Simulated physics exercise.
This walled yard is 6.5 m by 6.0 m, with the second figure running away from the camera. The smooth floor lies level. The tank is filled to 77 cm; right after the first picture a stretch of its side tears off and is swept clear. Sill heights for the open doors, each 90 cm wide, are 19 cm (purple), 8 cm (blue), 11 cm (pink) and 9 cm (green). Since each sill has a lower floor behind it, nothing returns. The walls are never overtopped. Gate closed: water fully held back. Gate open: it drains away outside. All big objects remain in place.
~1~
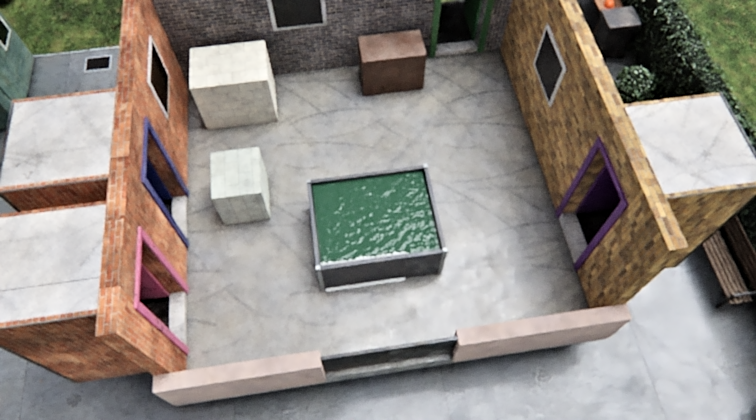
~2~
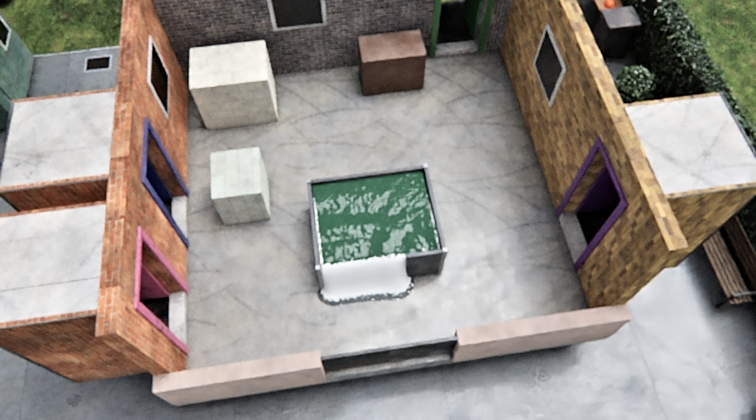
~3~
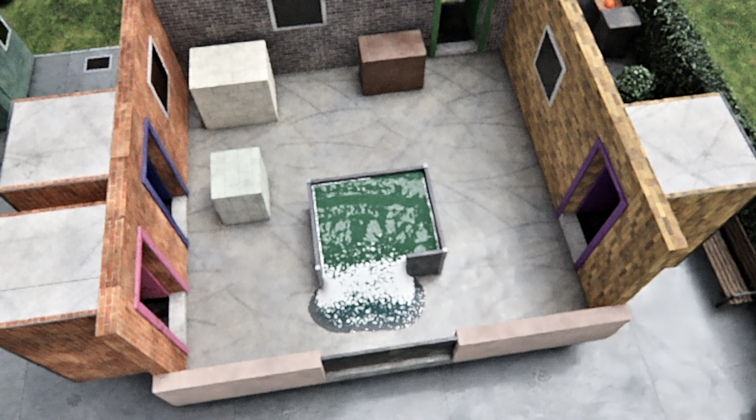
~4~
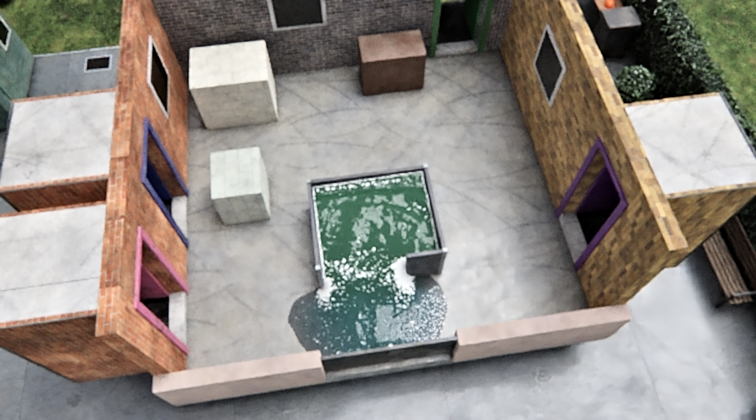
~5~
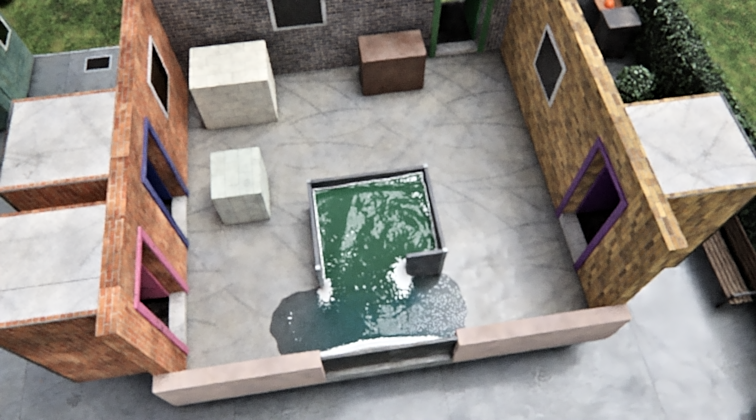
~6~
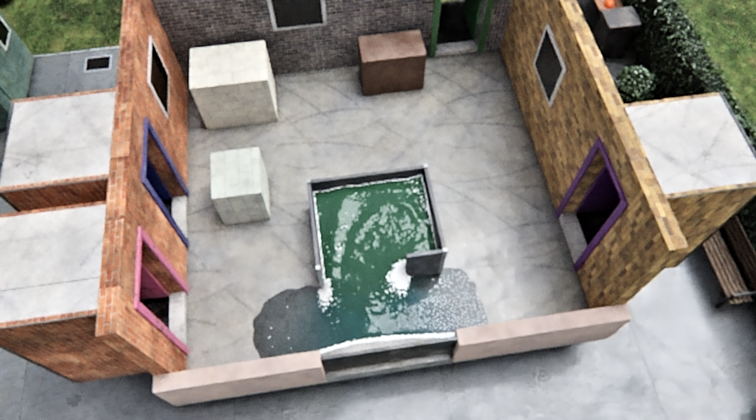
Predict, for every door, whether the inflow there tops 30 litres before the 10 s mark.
Prediction: At the purple door it falls short of 30 litres; at the blue door it falls short of 30 litres; at the pink door it tops 30 litres; at the green door it falls short of 30 litres.
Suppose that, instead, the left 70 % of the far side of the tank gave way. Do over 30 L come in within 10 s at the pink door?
In that case, pink door: Less than that.
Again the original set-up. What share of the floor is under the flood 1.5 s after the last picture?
Wet share: About 35 %.
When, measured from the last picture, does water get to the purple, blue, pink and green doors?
Doors: Purple 1.1 s / blue 1.5 s / pink 0.8 s / green 3.4 s.
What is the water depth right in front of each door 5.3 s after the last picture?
Centimetres: Purple 8 / blue 8 / pink 11 / green 11.
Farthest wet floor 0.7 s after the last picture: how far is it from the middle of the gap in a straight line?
I'd say around 3.6 m from the gap.
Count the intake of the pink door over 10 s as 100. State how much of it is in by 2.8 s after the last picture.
80 percent or so by then.
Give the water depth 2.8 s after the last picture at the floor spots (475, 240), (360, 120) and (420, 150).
Spot one 2 cm, spot two 0 cm, spot three 0 cm.
Then, 0.7 s after the last picture water covers 20 % of the floor and is deepest (50 cm) near (361, 345); purple door not reached, blue door not reached, pink door not reached, green door not reached.
Then, 1.5 s after the last picture water covers 35 % of the floor and is deepest (40 cm) near (187, 383); purple door 18 cm at the sill, 0 L in, blue door 2 cm at the sill, 0 L in, pink door 27 cm at the sill, 44 L in, green door not reached.
Then, 2.8 s after the last picture water covers 50 % of the floor and is deepest (22 cm) near (199, 381); purple door 15 cm at the sill, 1 L in, blue door 7 cm at the sill, 0 L in, pink door 20 cm at the sill, 125 L in, green door not reached.
Then, 5.3 s after the last picture water covers 90 % of the floor and is deepest (20 cm) near (189, 99); purple door 8 cm at the sill, 2 L in, blue door 8 cm at the sill, 0 L in, pink door 11 cm at the sill, 156 L in, green door 11 cm at the sill, 6 L in.
Then, 9.3 s after the last picture water covers 95 % of the floor and is deepest (10 cm) near (370, 193); purple door 5 cm at the sill, 2 L in, blue door 6 cm at the sill, 1 L in, pink door 6 cm at the sill, 157 L in, green door 7 cm at the sill, 12 L in.
